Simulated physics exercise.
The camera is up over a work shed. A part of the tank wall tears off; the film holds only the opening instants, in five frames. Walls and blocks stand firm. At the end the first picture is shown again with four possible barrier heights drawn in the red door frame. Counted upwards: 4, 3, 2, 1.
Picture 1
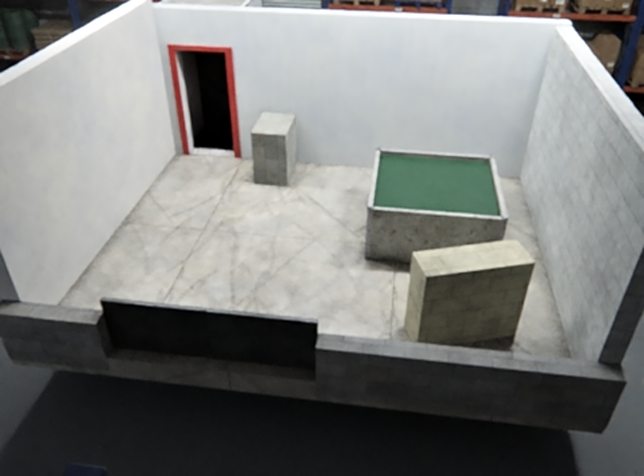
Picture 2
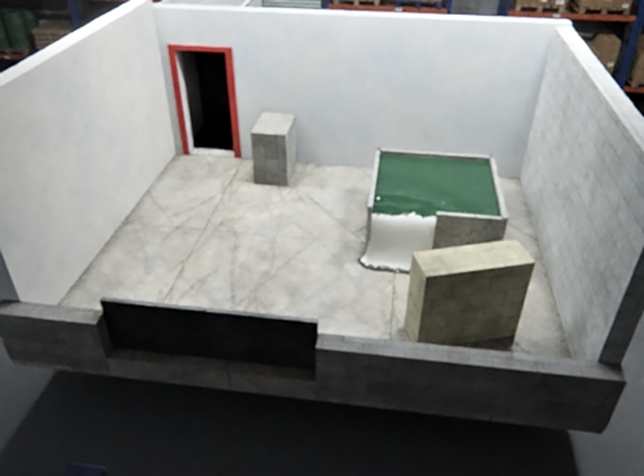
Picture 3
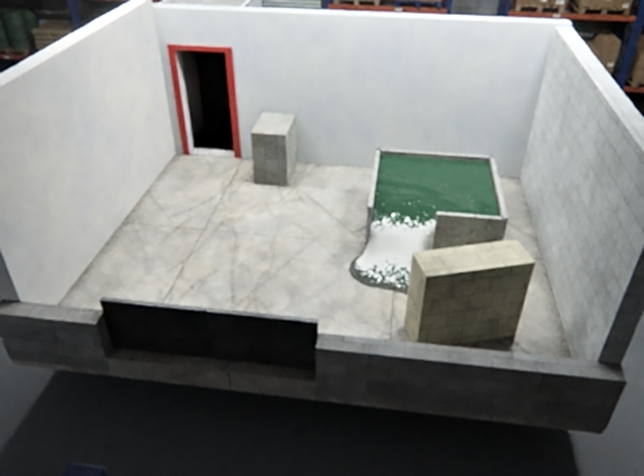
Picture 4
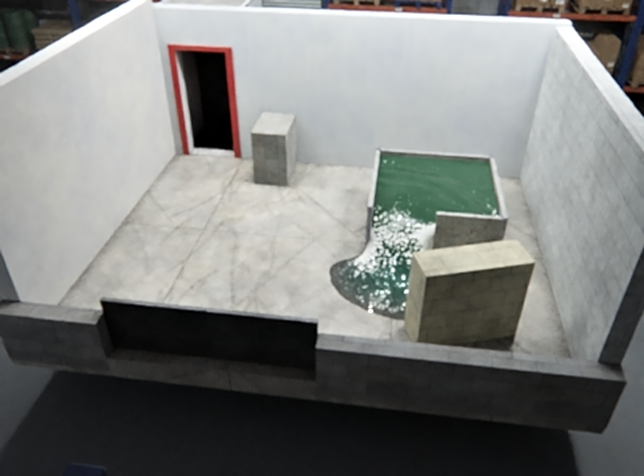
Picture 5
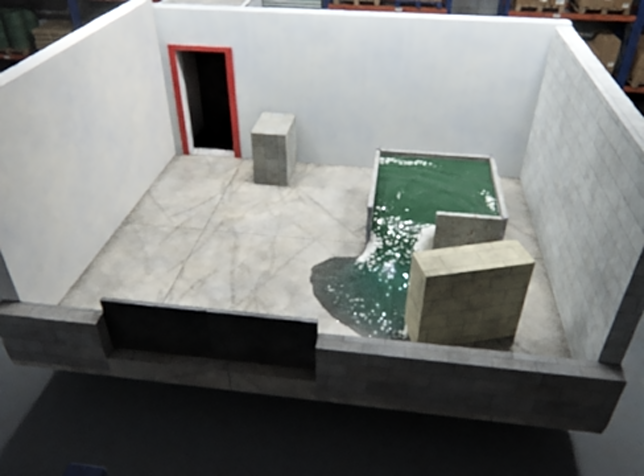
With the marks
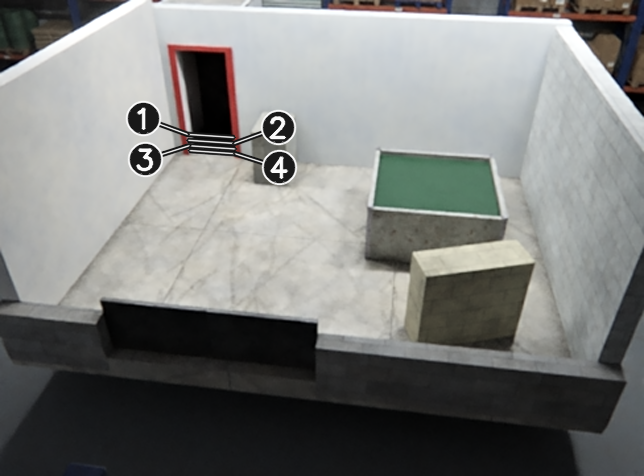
At the start, green water lies still in a raised square tank inside a walled room with a red-framed doorway. Part of the tank's front side opens and water pours out in a white, foaming rush, then spreads across the pale floor toward the front wall, passing the left side of a nearby block.
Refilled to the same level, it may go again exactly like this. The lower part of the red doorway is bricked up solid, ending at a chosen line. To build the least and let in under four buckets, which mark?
Use mark 3.
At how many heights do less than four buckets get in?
Three of the four.
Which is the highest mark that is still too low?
4.
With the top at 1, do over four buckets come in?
No, that is safe.
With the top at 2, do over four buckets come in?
No, that is safe.
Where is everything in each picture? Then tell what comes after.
Water in the tank at rest, its middle at (435, 185); foot of the red doorway at (212, 156); shut gate at (209, 318), in the first frame.
In the second frame, 1 % of the ground under water, visible out to (365, 262).
In the third frame, 3 % of the ground under water, visible out to (371, 281).
In the fourth frame, 6 % of the ground under water, visible out to (382, 303).
In the fifth frame, 10 % of the ground under water, visible out to (362, 317).
In white, 1 at (210, 135); 2 at (211, 141); 3 at (211, 147); 4 at (212, 152); from the bottom up 4, 3, 2, 1.
If 1 is chosen, nothing gets over.
If 2 is chosen, nothing gets over.
If 3 is chosen, nothing gets over.
If 4 is chosen, about 11 bucketfuls get in.
